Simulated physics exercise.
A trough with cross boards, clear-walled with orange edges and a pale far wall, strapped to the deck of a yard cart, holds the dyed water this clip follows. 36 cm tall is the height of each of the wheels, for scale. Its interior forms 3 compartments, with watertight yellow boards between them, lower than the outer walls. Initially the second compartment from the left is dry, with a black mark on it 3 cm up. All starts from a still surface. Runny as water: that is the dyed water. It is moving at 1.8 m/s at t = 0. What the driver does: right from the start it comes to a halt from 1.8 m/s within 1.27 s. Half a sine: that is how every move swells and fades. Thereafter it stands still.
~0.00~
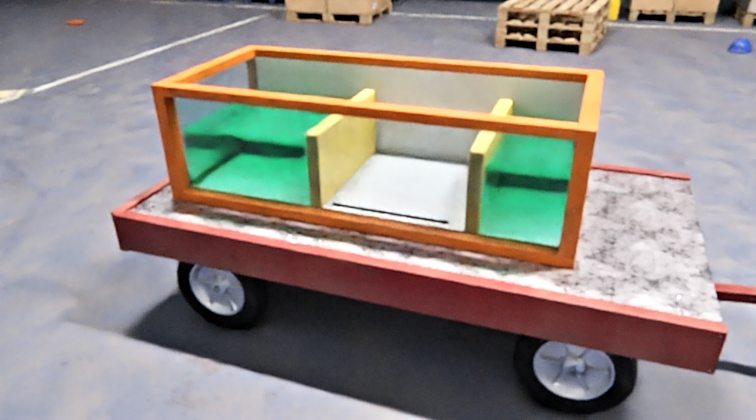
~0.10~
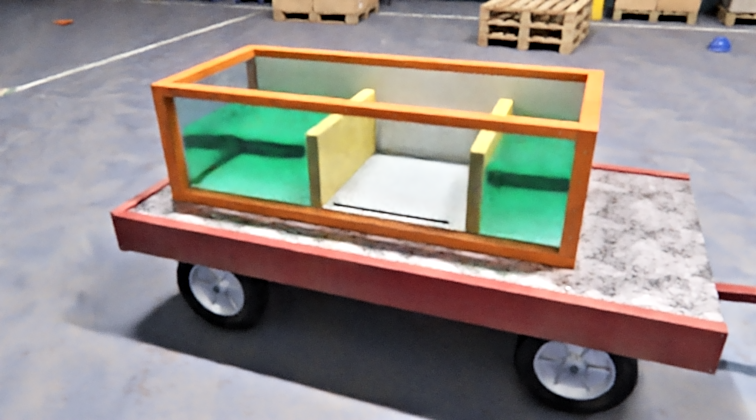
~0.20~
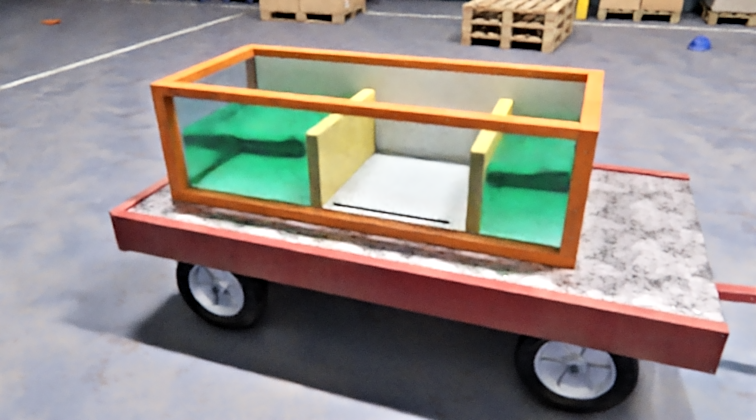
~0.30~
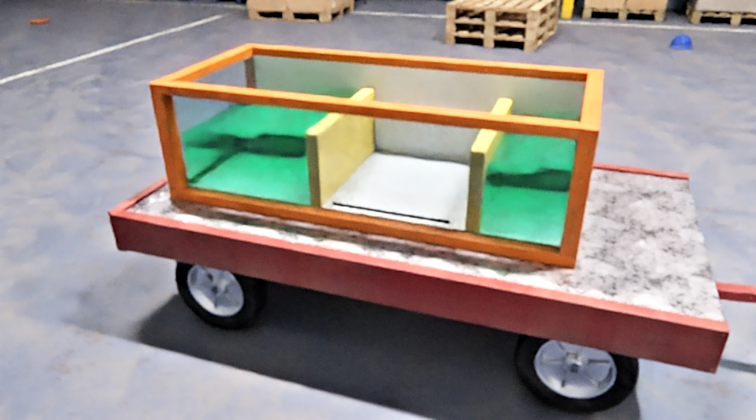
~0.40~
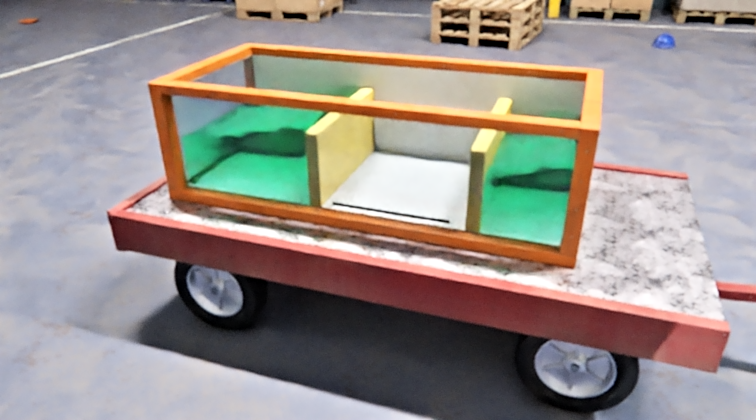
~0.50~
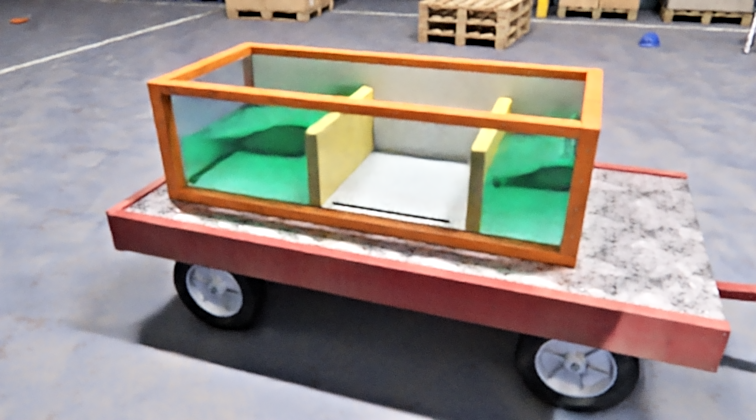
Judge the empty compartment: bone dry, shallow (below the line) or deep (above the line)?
Shallow.
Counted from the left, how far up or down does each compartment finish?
From the left: 1 down, 1 up, 0.
By 0.90 s the mean depths from the left are 23, 1, 24 cm.
By 1.30 s the mean depths from the left are 23, 1, 24 cm.
By 1.80 s the mean depths from the left are 23, 1, 24 cm.
By 4.26 s the mean depths from the left are 23, 1, 24 cm.
